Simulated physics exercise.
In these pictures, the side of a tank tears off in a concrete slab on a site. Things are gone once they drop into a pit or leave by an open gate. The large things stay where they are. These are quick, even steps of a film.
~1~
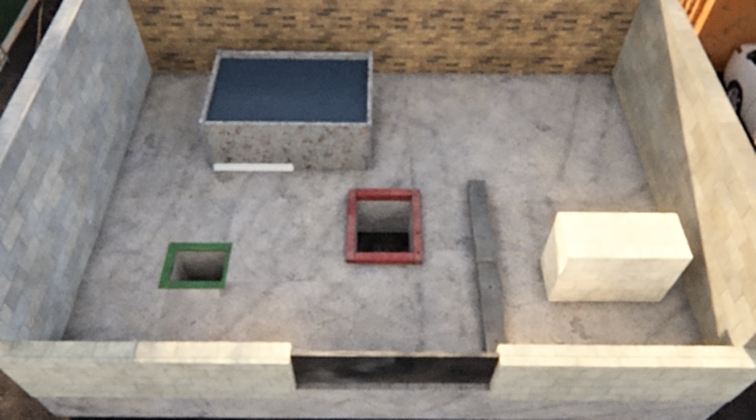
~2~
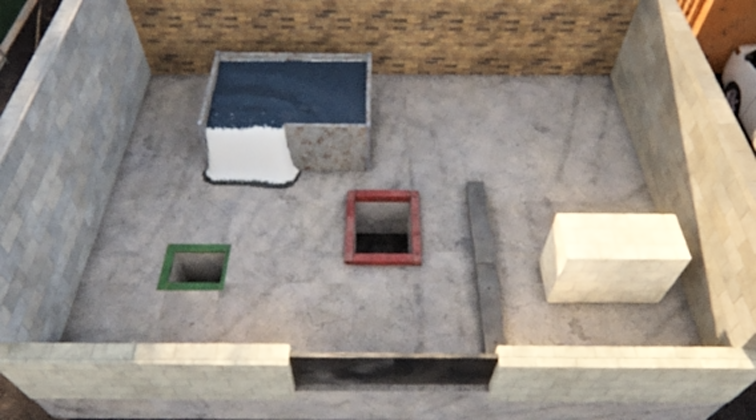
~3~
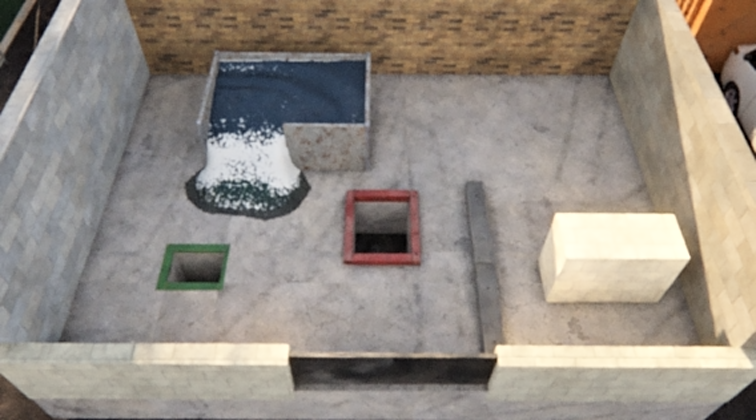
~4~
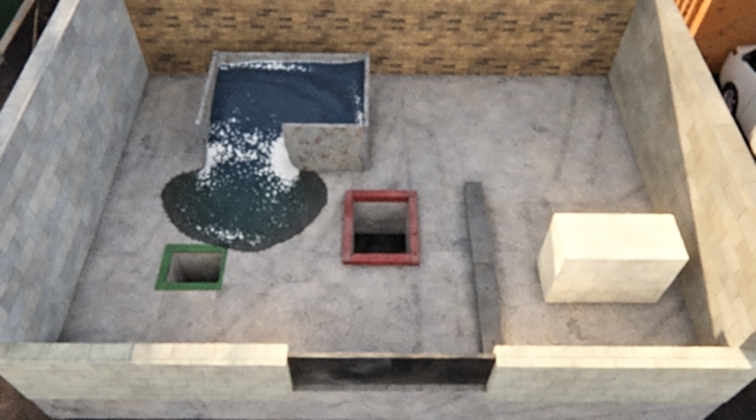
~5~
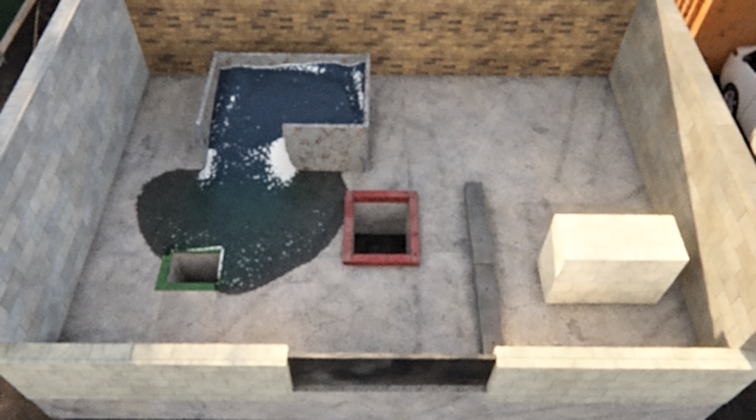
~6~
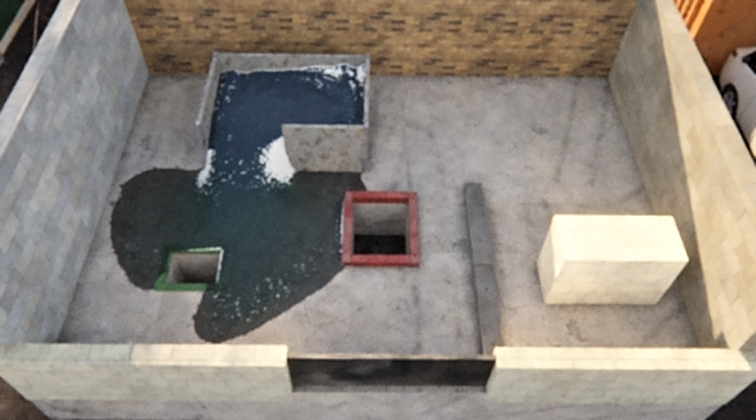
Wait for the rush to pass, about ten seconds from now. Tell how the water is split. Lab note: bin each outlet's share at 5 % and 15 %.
Bins - gate: Under 5 %; red pit: Under 5 %; green pit: Over 15 %.
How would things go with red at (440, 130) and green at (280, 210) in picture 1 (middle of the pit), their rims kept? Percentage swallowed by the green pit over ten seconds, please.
Share for the green pit: 35 percent.
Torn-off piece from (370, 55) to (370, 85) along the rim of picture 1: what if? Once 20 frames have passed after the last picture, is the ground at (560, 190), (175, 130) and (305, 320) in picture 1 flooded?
Listed in order, they come out sitting in a pool, without a puddle and without a puddle.
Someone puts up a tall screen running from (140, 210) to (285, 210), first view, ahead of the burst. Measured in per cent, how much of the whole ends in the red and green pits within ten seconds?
I'd say red collects roughly 8 % while green collects roughly 6 %.
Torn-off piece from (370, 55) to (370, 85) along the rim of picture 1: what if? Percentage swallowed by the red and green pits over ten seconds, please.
Red 0 %, green 0 %.
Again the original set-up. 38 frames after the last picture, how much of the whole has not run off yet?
Estimate: Near 62 %.
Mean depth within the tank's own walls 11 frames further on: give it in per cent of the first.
I make it 44 per cent.
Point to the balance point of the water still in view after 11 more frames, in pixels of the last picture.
My guess is about (254, 204).
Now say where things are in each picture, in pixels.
The first frame shows still water in the tank at (291, 91).
In the second frame, the front is at (207, 172), out from the gap at (250, 151).
In the third frame, water pours out at (249, 154) and has run to (285, 210).
In the fourth frame, water pours out at (248, 156) and has run to (253, 248).
In the fifth frame, the front is at (247, 285), out from the gap at (249, 156).
In the sixth frame, the front is at (215, 336), out from the gap at (248, 157).
A moment on, water covers 25 % of the floor; the gate 0 %, the red pit 0 %, the green pit 8 %.
Next, water covers 30 % of the floor; the gate 0 %, the red pit 0 %, the green pit 15 %.
Then, water covers 40 % of the floor; the gate 0 %, the red pit 0 %, the green pit 25 %.
Later, water covers 60 % of the floor; the gate 0 %, the red pit 0 %, the green pit 38 %.
In the end, water covers 75 % of the floor; the gate 0 %, the red pit 0 %, the green pit 48 %.
